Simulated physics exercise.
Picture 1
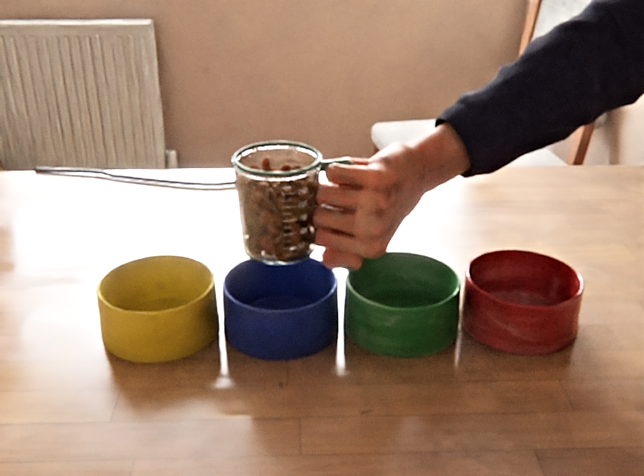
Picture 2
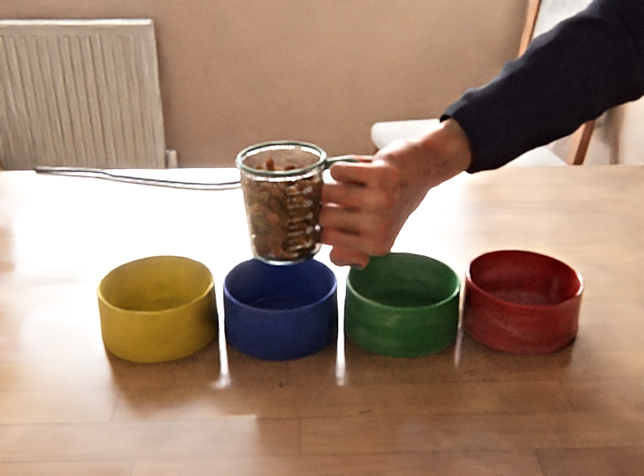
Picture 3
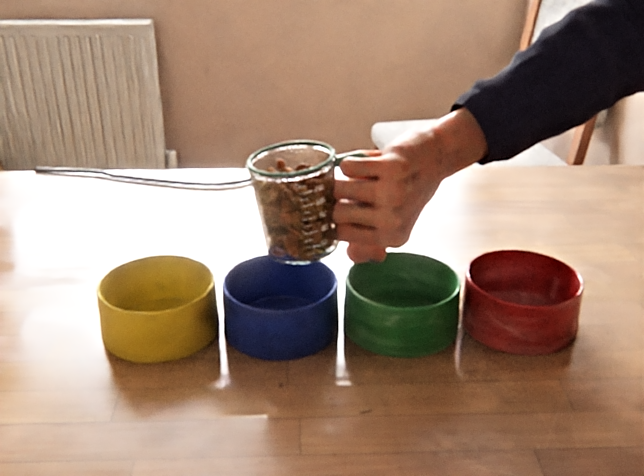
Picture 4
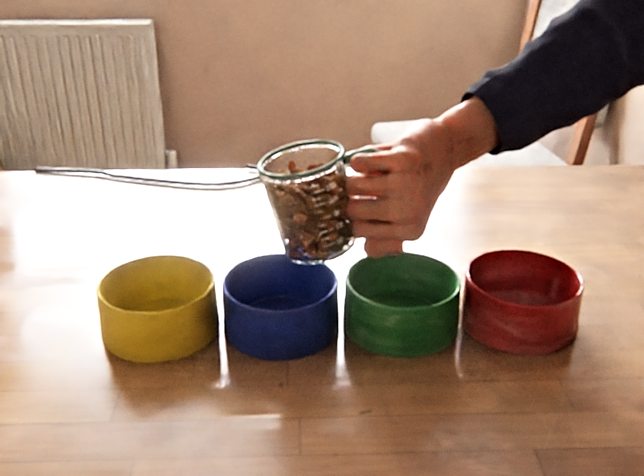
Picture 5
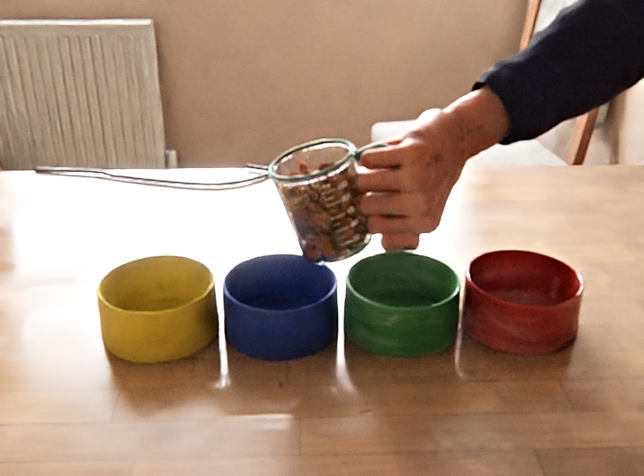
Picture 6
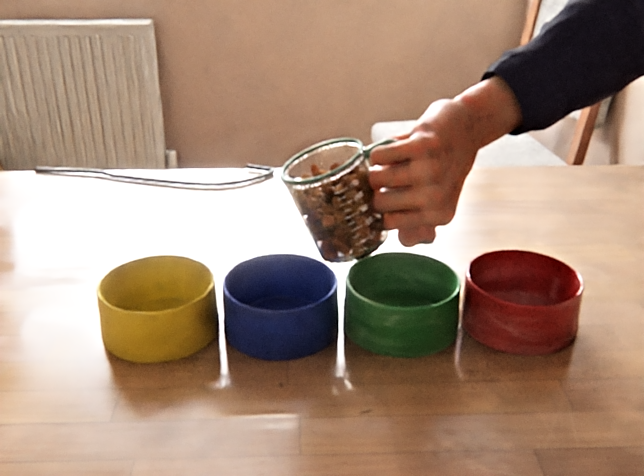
A hand holding a clear cup of brown kibble above four coloured dishes, moving it slightly right while gradually tilting it left.
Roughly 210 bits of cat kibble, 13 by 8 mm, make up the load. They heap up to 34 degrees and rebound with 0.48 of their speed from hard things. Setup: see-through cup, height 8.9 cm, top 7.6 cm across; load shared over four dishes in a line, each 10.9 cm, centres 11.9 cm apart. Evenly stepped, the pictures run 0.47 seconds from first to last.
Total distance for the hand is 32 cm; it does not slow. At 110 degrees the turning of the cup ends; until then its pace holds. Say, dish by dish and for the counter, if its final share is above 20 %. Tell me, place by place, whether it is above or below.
Red: Above the mark; blue: Below the mark; green: Below the mark; yellow: Below the mark; counter: Below the mark.
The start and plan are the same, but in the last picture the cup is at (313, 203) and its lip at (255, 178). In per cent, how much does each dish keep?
The red dish keeps 10, the blue one 0, the green one 90 and the yellow one 0.
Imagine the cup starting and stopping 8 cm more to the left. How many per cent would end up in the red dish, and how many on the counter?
Red 50, counter 20.
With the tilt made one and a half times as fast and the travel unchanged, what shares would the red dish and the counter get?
In that case the red dish gets 40 while the counter gets 10.
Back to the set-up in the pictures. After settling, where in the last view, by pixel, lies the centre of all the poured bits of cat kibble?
My guess is close to (532, 303).
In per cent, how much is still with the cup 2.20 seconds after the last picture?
About 35 percent of the load.
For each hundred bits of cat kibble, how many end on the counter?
I'd reckon around 0 per cent.
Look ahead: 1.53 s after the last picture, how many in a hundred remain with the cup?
95 per cent.
Then, 0.92 s after the last picture, tilt 67 degrees; cup holds 100 %.
Then, 1.53 s after the last picture, tilt 98 degrees; cup holds 95 %, red 5 %.
Then, 2.20 s after the last picture, tilt 110 degrees; cup holds 35 %, red 65 %.
In the end, red 95 %, blue 0 %, green 0 %, yellow 0 %, counter 0 %.
